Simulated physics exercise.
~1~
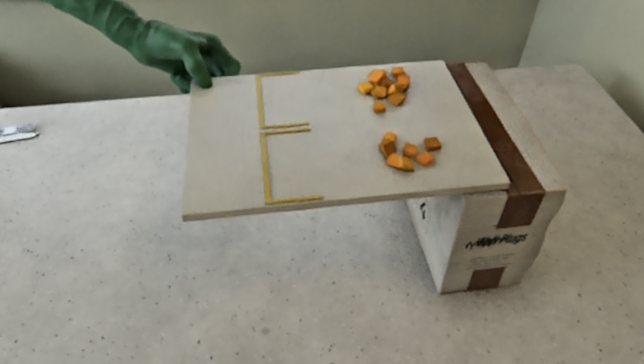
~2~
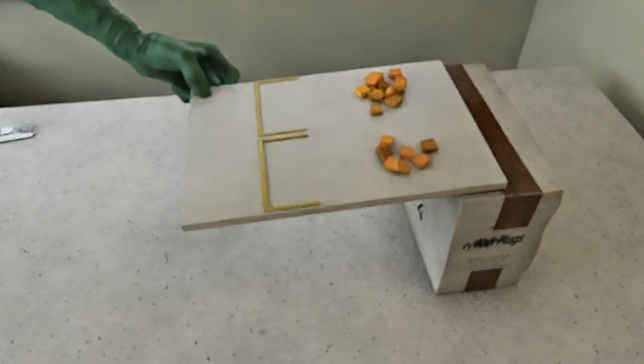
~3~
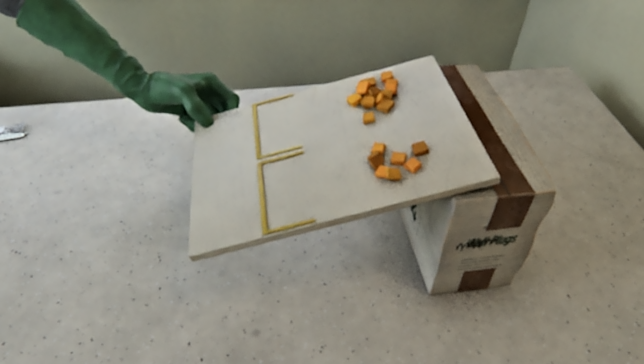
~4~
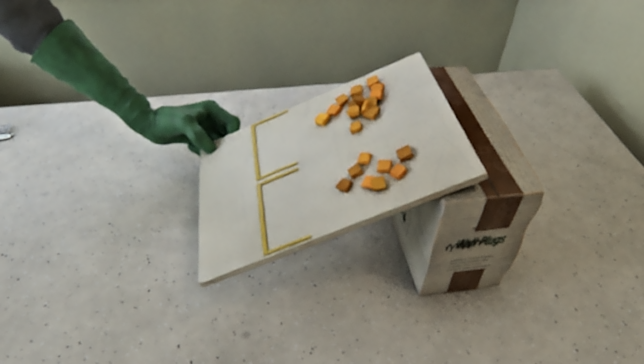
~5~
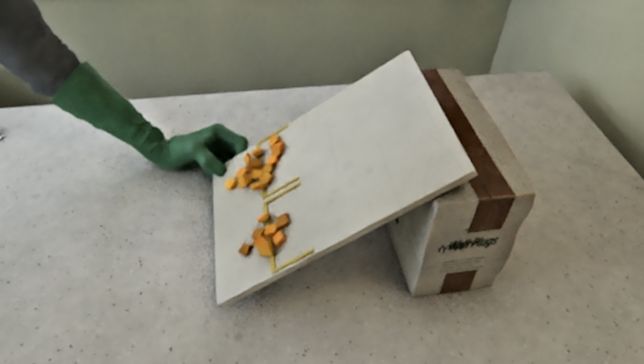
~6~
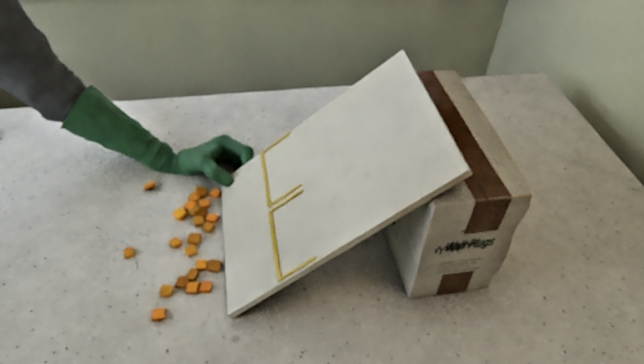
Two heaps of small orange cubes slid down a white board as a green-gloved hand lowered its left end from a cardboard box, reached the thin yellow fences, and went past them, ending up scattered on the counter beside the steeply sloping board.
